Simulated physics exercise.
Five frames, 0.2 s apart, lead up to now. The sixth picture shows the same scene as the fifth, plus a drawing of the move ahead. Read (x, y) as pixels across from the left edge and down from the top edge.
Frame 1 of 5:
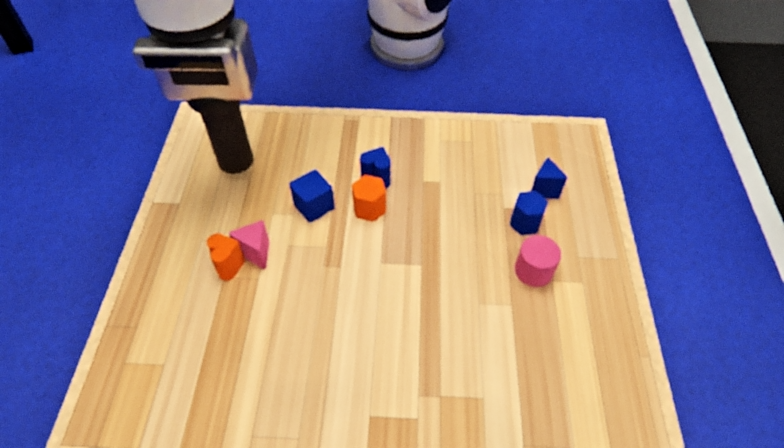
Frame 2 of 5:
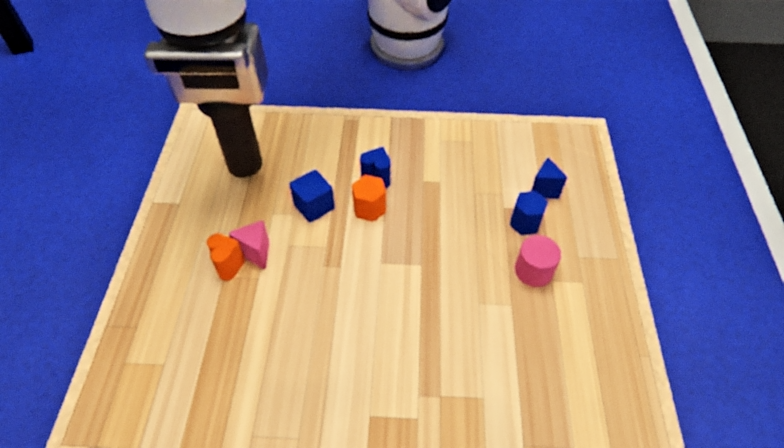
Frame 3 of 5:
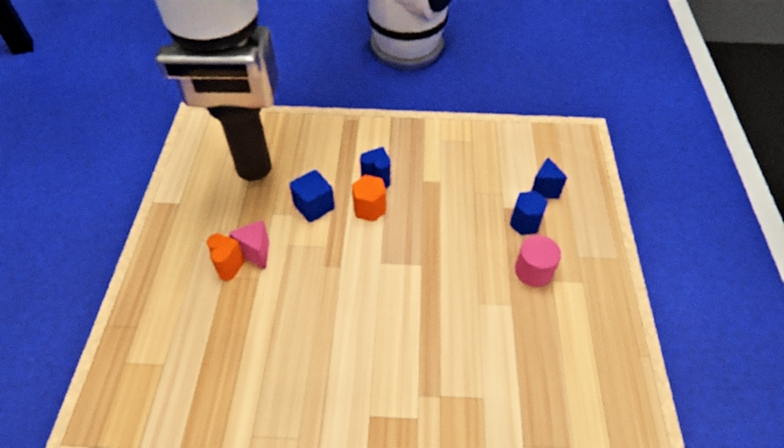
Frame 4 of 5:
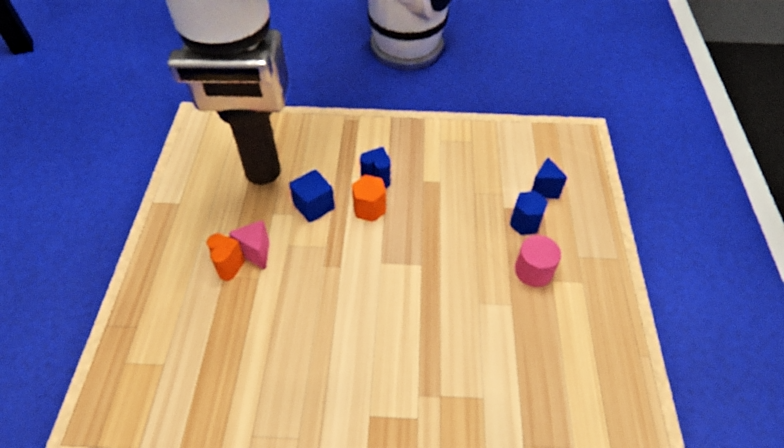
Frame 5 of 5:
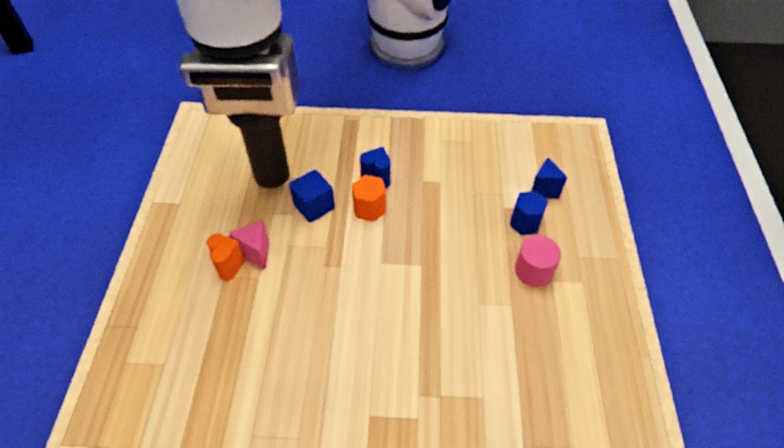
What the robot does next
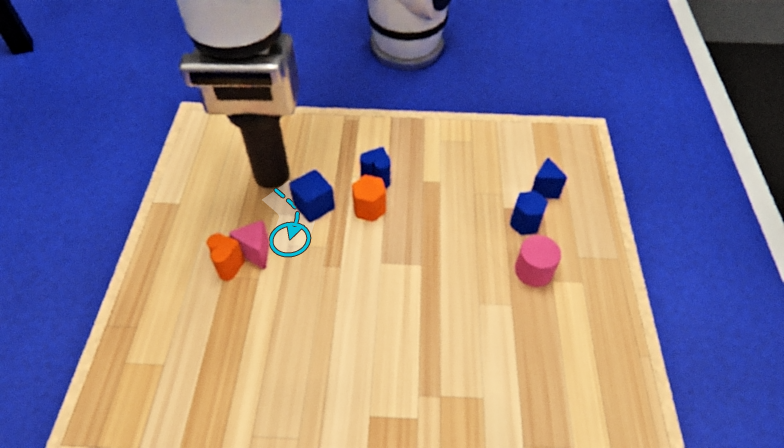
A robot arm's dark peg moves slightly right toward the blue cube, touching no blocks.
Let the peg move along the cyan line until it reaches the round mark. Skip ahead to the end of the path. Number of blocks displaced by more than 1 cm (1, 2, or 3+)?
My guess is one.
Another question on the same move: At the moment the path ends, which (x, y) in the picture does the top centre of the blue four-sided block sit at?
Just about (328, 201).
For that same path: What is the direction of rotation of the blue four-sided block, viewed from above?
The blue four-sided block rotates counterclockwise.
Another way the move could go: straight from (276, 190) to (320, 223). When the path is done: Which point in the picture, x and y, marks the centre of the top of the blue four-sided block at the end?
For the centre of its top, I'd go with (353, 205).
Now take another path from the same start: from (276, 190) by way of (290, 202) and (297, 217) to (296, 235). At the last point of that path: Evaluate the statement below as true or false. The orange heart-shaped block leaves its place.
Verdict: False.
Path on the board, from (276, 190) over (291, 203) and (297, 220) to (290, 239).
The first path, step by step. Halfway along, peg (294, 196); blue four-sided block (326, 196), turned 45° anticlockwise.
At the end, peg (287, 225); pink triangular block in place; blue four-sided block (328, 201), turned 60° anticlockwise.
